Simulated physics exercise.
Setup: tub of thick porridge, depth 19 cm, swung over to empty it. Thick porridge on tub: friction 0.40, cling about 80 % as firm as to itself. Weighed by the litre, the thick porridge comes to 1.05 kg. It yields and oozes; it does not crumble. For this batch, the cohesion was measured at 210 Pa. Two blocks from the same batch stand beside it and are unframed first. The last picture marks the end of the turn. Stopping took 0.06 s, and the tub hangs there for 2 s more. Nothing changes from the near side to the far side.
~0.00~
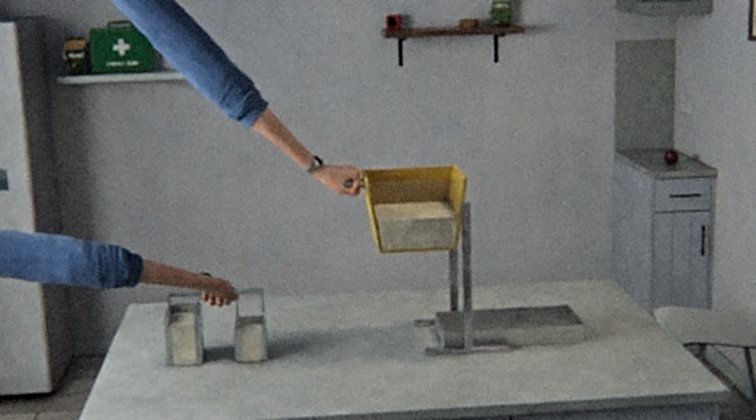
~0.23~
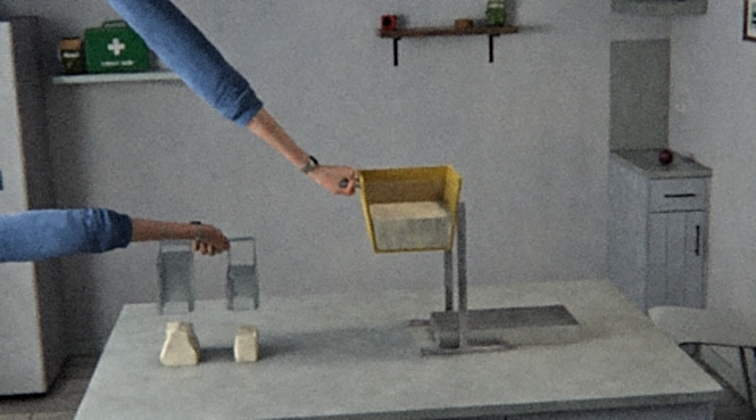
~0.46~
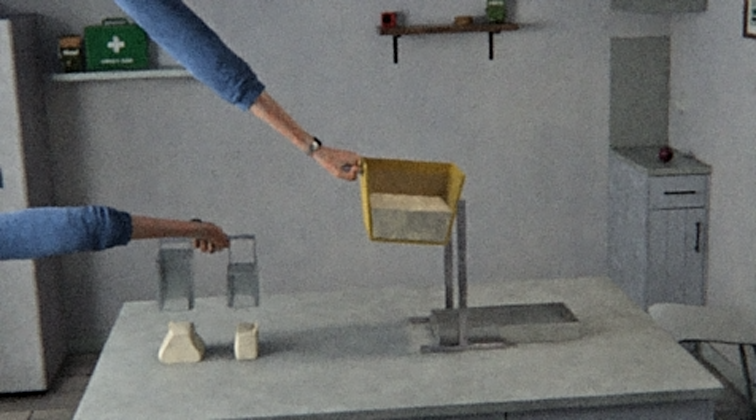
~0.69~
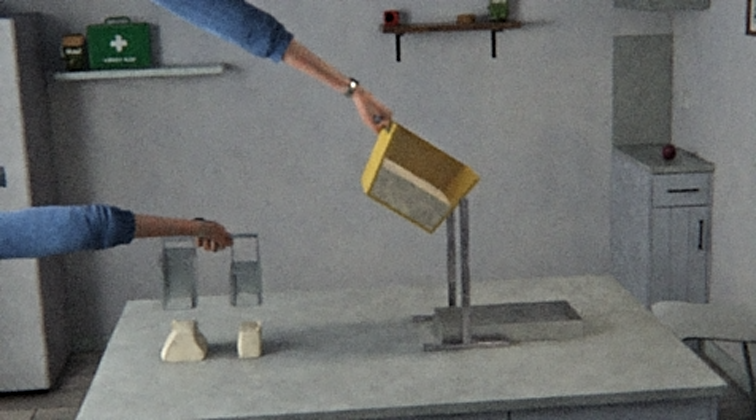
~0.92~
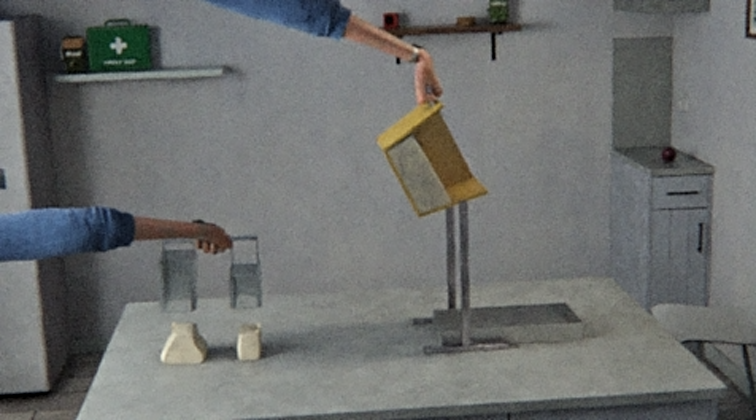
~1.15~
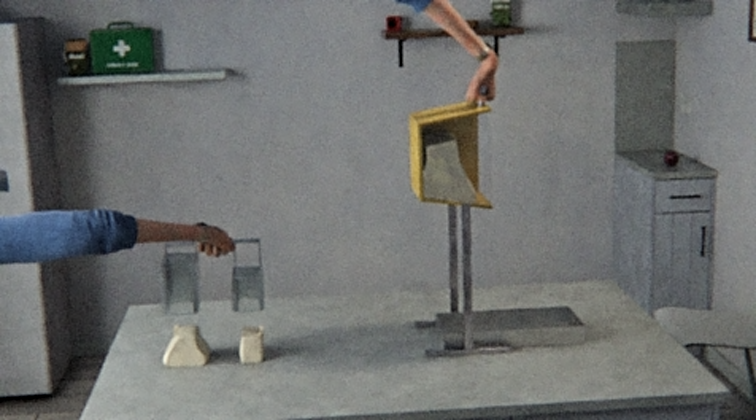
A yellow tub of thick porridge stayed level while a hand lifted two holders off pale blocks, which sagged slightly; then another hand swung the tub over rightward onto its side.
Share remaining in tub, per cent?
Approx. 57 %.
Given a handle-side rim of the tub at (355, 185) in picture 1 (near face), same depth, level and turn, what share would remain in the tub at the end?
Some 50 per cent, I reckon.
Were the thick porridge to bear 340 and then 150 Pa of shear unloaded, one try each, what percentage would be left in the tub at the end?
About 70 % first, about 45 % second.
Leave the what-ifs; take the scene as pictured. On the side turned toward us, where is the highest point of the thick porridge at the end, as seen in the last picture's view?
(441, 180).
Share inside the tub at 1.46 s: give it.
It's something like 75 % of the original load.
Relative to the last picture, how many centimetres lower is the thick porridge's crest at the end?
11 cm or so.
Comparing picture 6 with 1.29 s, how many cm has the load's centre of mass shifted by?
5 cm.
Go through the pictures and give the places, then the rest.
In the first frame, handle-side rim at (369, 183), tilt 0 degrees; highest point of the thick porridge at (451, 216); test blocks 12 cm, 7.7 cm high (left to right).
In the second frame, handle-side rim at (365, 183), tilt 0 degrees; highest point of the thick porridge at (446, 216); test blocks 9.5 cm, 7.4 cm high (left to right).
In the third frame, handle-side rim at (368, 170), tilt 7 degrees; highest point of the thick porridge at (375, 208); test blocks 8.8 cm, 7.3 cm high (left to right).
In the fourth frame, handle-side rim at (398, 129), tilt 34 degrees; highest point of the thick porridge at (385, 167); test blocks 8.8 cm, 7.3 cm high (left to right).
In the fifth frame, handle-side rim at (444, 108), tilt 64 degrees; highest point of the thick porridge at (411, 135); test blocks 8.8 cm, 7.3 cm high (left to right).
In the sixth frame, handle-side rim at (491, 112), tilt 90 degrees; highest point of the thick porridge at (453, 141); test blocks 8.8 cm, 7.3 cm high (left to right).
By 1.29 s, the tub is at 90 degrees and holds 98 %.
By 1.46 s, the tub is at 90 degrees and holds 75 %.
By 1.63 s, the tub is at 90 degrees and holds 58 %.
By 1.80 s, the tub is at 90 degrees and holds 57 %.
By 3.15 s, at the end, the tub is at 90 degrees and holds 57 %.
